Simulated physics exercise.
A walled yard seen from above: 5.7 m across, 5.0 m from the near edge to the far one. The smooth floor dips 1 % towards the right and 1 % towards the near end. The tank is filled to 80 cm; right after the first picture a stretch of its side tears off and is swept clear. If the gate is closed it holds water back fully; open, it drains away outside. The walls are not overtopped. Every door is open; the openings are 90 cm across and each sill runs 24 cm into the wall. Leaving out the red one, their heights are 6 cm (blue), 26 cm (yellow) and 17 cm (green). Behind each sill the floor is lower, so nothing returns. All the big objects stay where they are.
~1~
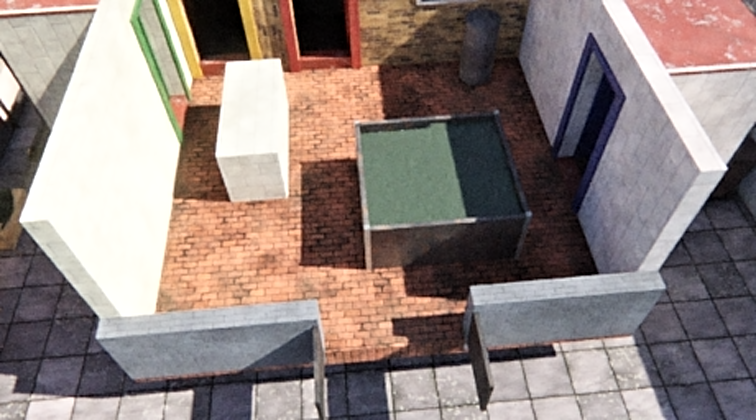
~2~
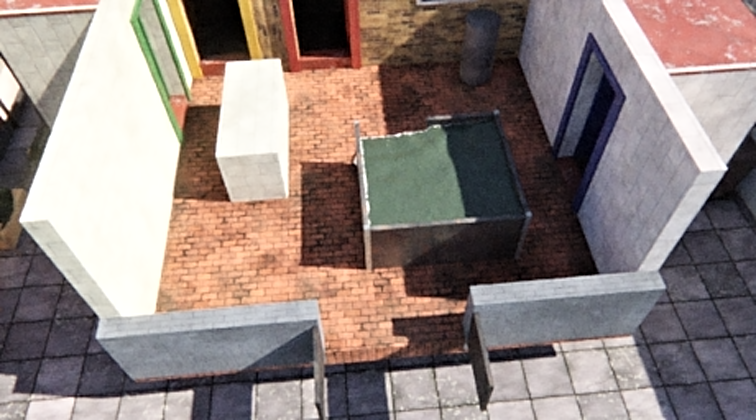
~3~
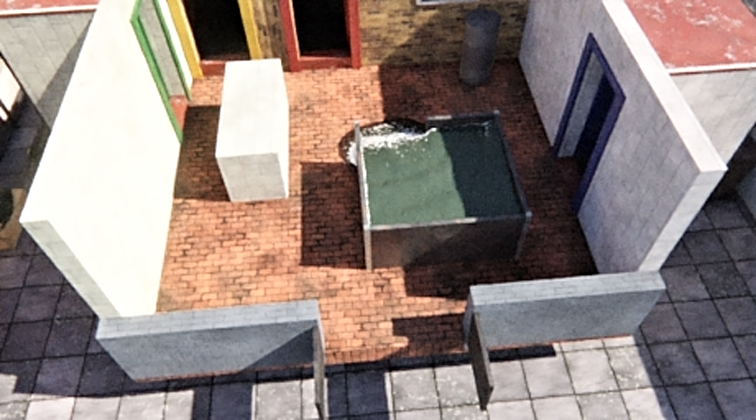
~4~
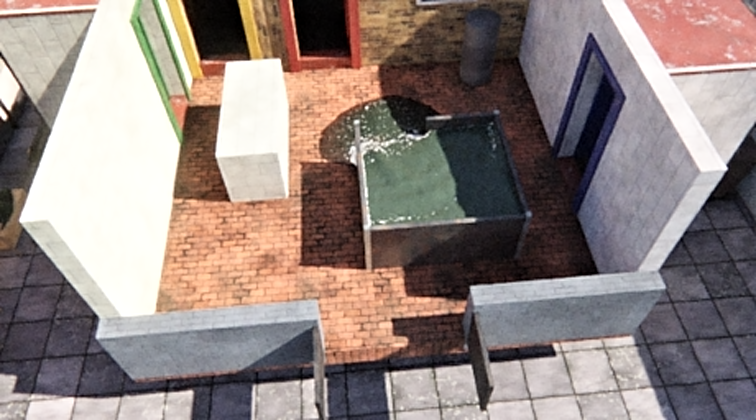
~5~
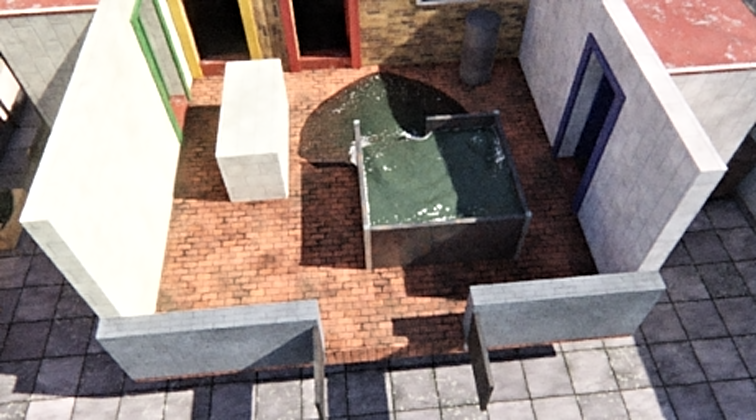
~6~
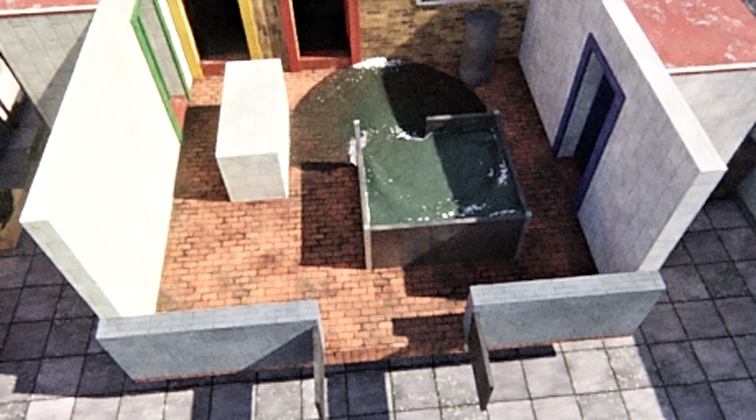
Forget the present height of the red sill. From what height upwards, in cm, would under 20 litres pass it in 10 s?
It would have to be roughly 28 cm high.
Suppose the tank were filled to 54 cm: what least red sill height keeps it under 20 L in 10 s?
Some 17 cm.
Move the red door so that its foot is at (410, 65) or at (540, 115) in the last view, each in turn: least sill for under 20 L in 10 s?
About 29 and 11.0 cm.
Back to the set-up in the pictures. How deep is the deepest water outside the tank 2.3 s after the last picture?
About 28 cm.
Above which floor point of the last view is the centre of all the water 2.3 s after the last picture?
Around (387, 143).
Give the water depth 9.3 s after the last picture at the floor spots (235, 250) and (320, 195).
In that order: 7 and 8 cm.
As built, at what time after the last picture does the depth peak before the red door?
At about 1.4 s.
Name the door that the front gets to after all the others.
It is the blue one.
Then, 0.7 s after the last picture water covers 30 % of the floor, deepest (38 cm) near (382, 155); 33 cm at the red door, 12 litres in over its 22 cm sill.
Then, 2.3 s after the last picture water covers 55 % of the floor, deepest (28 cm) near (201, 95); 23 cm at the red door, 66 litres in over its 22 cm sill.
Then, 9.3 s after the last picture water covers 95 % of the floor, deepest (14 cm) near (150, 348); 7 cm at the red door, 69 litres in over its 22 cm sill.
At the red door as built, the water peaked near 34 cm, 1.3 s after the last picture.
Run again over the same 10 s with other heights there, 37 litres in over 25.5 cm, 2 litres over 34.5 cm. The limit of 20 litres is kept from about 28 cm up.
